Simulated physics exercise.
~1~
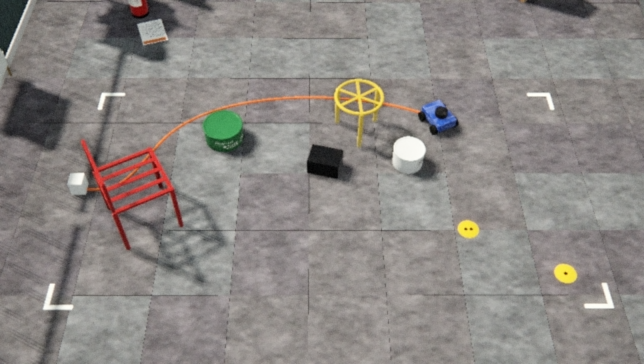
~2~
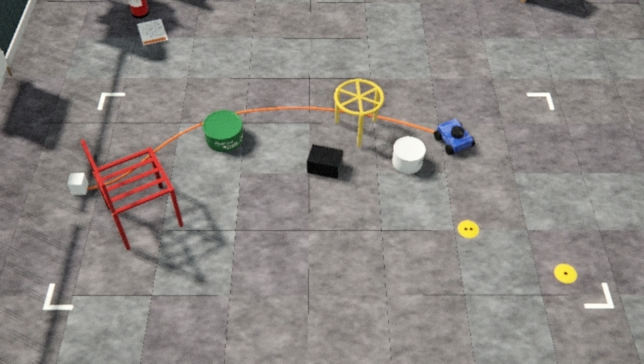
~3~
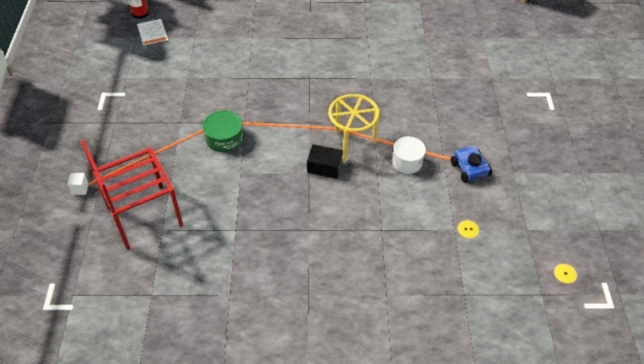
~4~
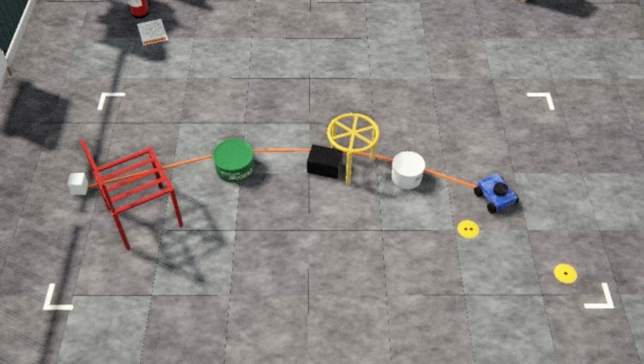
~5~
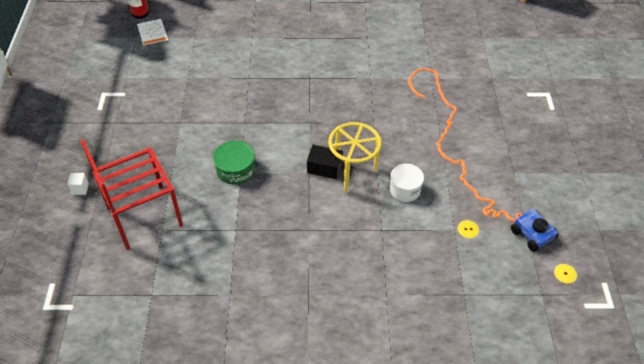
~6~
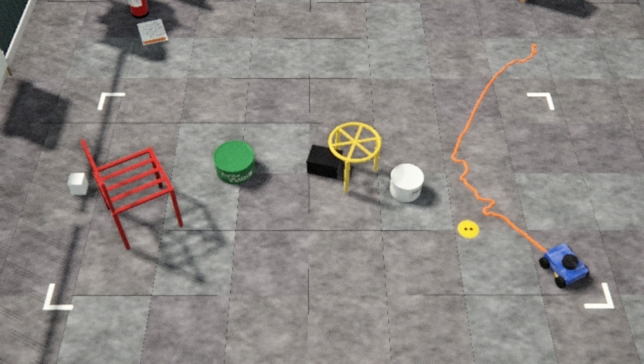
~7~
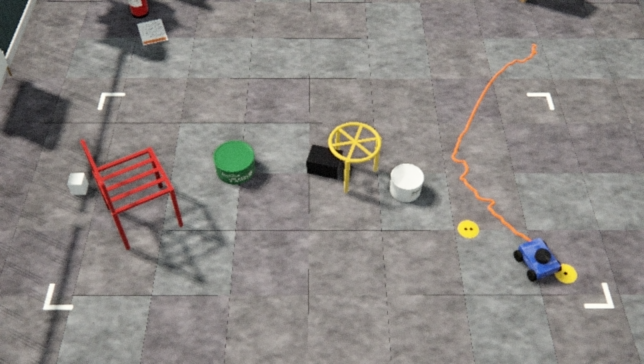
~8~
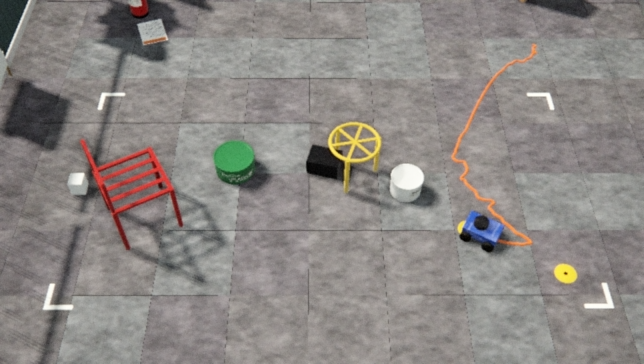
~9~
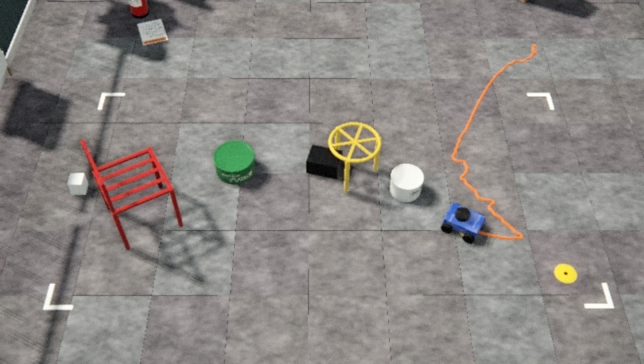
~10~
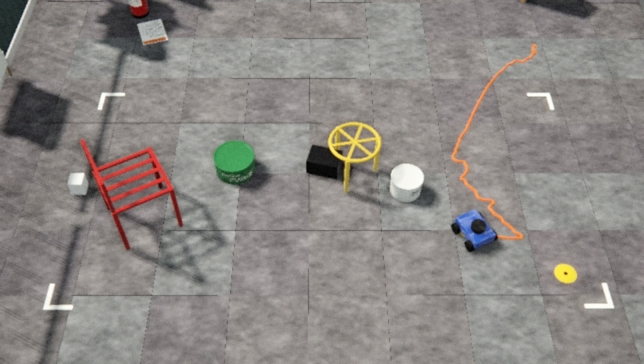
A blue cart trailing an orange cord drove right and down, the cord dragging a yellow stool, green bucket and white bucket slightly before coming loose; the cart reached the far yellow mark, then returned to the nearer one and stopped.
